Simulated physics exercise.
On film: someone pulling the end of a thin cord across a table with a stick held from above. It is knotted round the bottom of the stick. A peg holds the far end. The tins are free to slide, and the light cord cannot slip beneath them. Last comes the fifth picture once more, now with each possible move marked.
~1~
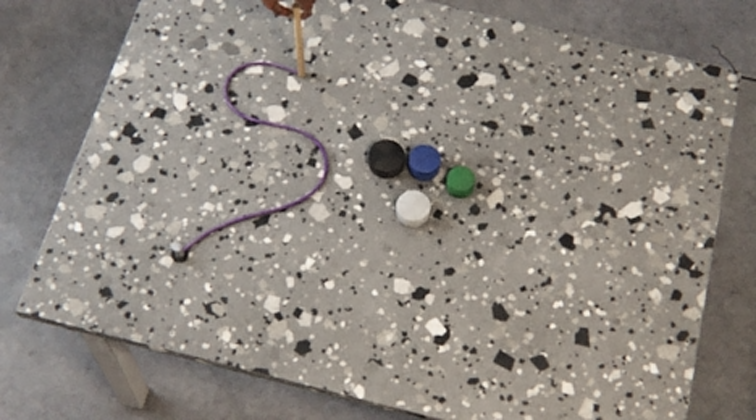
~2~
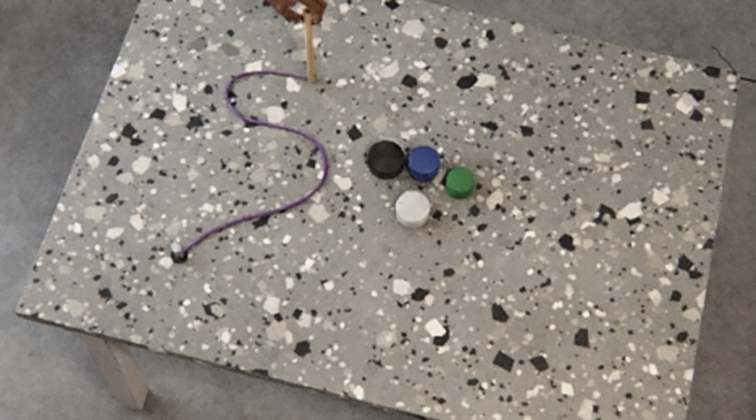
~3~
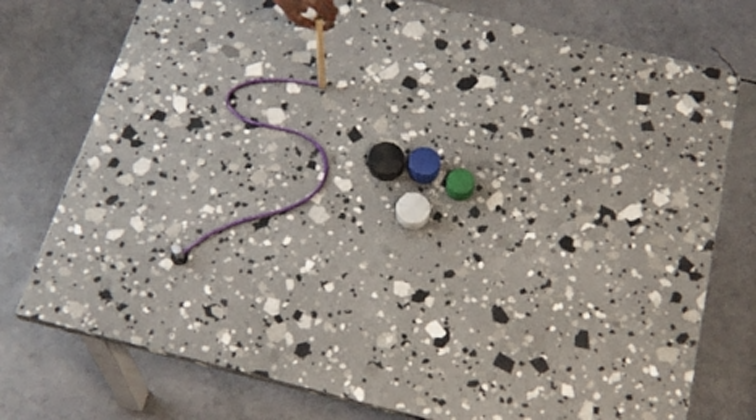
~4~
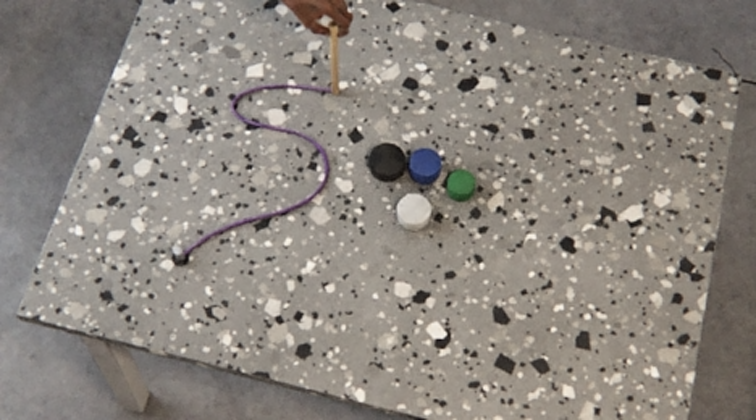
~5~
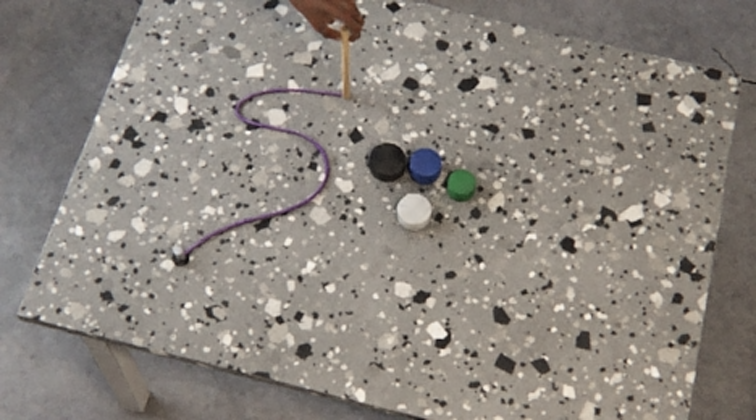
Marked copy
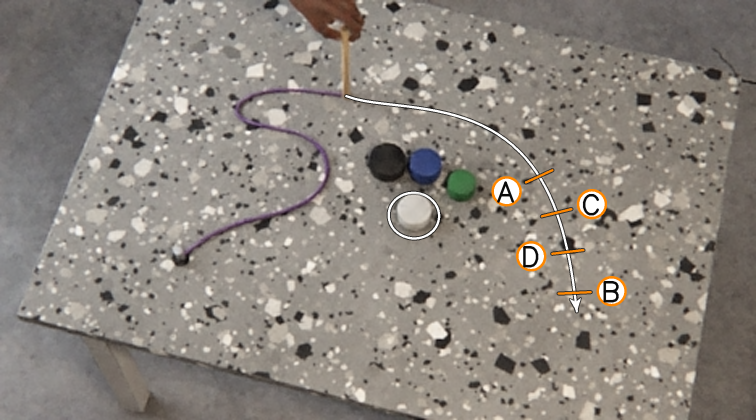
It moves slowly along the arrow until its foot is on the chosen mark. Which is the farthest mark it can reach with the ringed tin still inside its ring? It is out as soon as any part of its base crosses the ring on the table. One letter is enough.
It can go as far as D.
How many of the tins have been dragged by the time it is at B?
Four.
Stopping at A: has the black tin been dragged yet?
By then, no.
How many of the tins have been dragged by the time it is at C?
The count is none.
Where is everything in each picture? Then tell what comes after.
Green tin (461, 182); black tin (387, 159); peg (179, 251), in the first frame.
Peg (178, 252); blue tin (424, 164), in the second frame.
White tin (413, 211); green tin (460, 185), in the third frame.
Black tin (387, 162); peg (179, 254), in the fourth frame.
Blue tin (425, 167); white tin (414, 212); green tin (462, 186), in the fifth frame.
On the copy, A at (539, 176); B at (575, 293); C at (557, 213); D at (568, 252); the ring at (414, 215); the route from (346, 96) via (520, 152) to (577, 312).
On D. First, foot of the stick (451, 115); white tin (414, 212).
Then, foot of the stick (535, 171); white tin (414, 212).
Finally, foot of the stick (568, 252); blue tin (427, 181); white tin (414, 212); green tin (460, 189); black tin (392, 183); the white tin is still in its ring.
By contrast, A is safe but short; B drags the ringed tin to (413, 234); C is safe but short.
